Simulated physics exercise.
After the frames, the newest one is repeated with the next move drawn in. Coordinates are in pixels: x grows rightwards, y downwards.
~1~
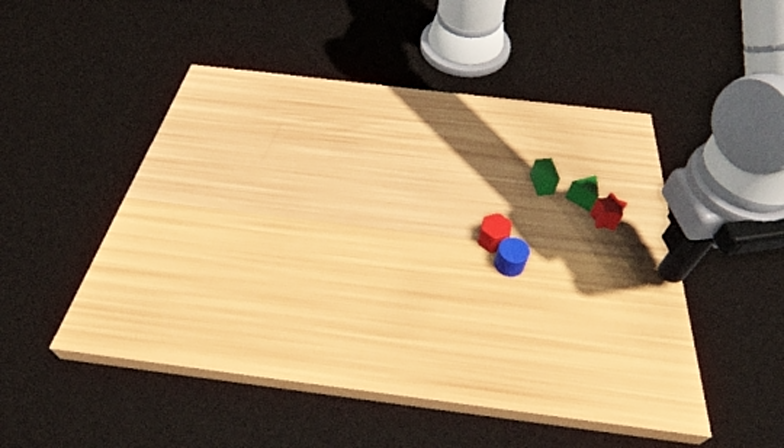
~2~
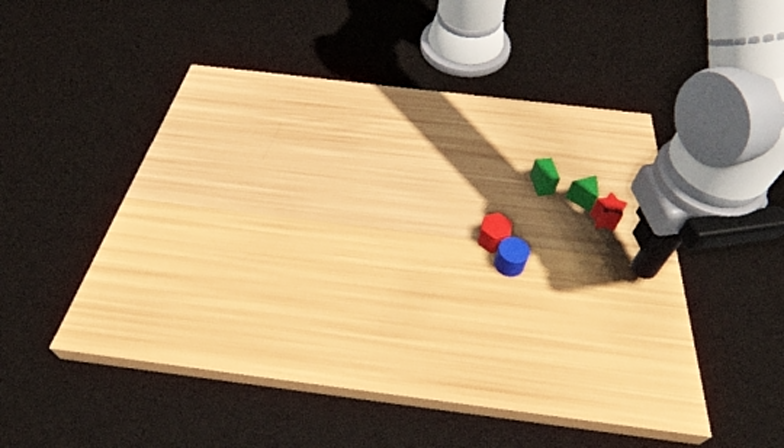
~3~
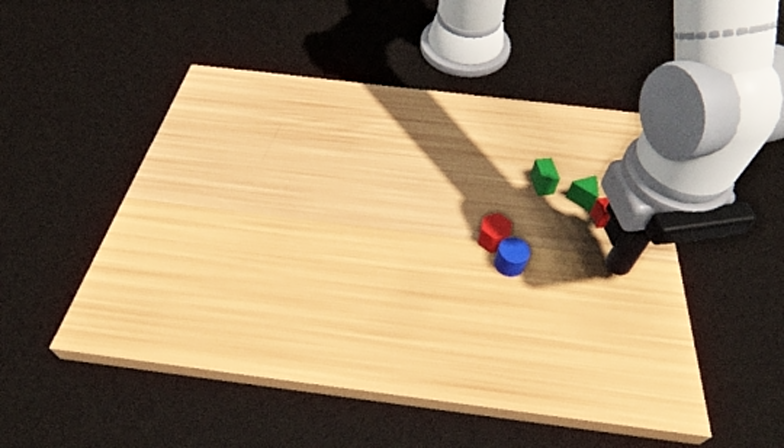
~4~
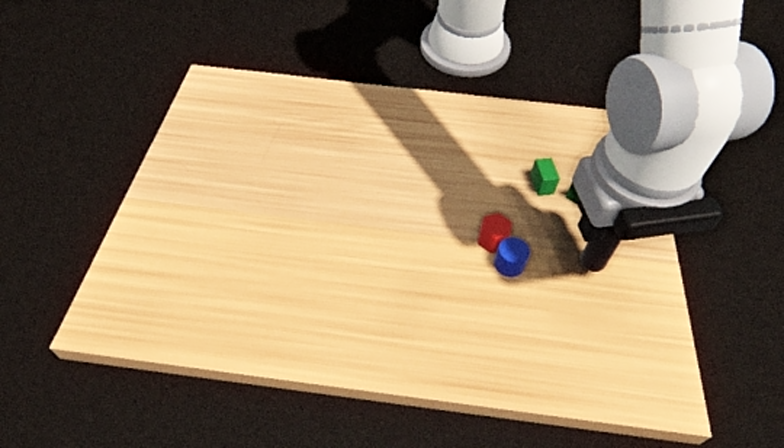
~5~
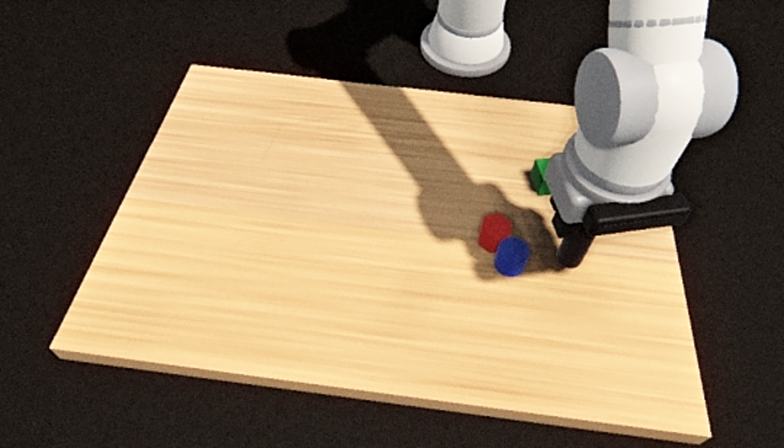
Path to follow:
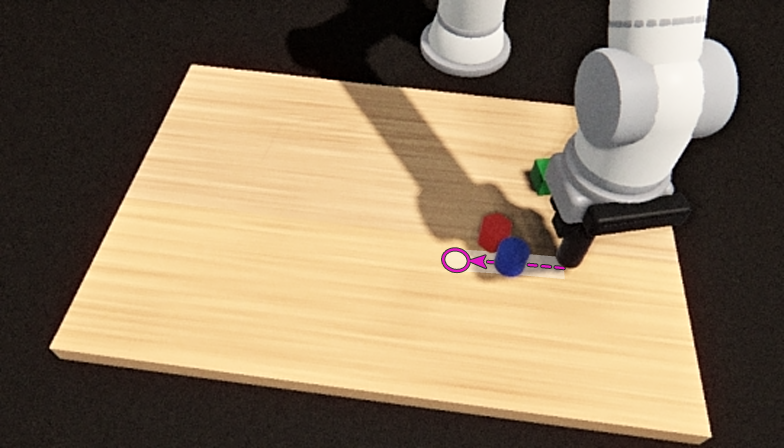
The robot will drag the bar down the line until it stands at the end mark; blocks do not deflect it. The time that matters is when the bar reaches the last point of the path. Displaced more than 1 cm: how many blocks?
The answer will be one.
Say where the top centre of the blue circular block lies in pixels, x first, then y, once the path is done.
I expect it at (431, 251).
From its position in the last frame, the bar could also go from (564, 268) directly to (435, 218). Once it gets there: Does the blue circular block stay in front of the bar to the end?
No - that is not the case.
Path on the board, straight from (564, 268) to (456, 260).
What follows on the original path. One third of the way, bar at (531, 256); blue circular block at (504, 249).
Two thirds of the way, bar at (494, 253); red hexagonal block at (494, 224), turned 15° clockwise; blue circular block at (467, 249).
At the end, bar at (458, 251); red hexagonal block at (494, 224), turned 15° clockwise; blue circular block at (431, 251).
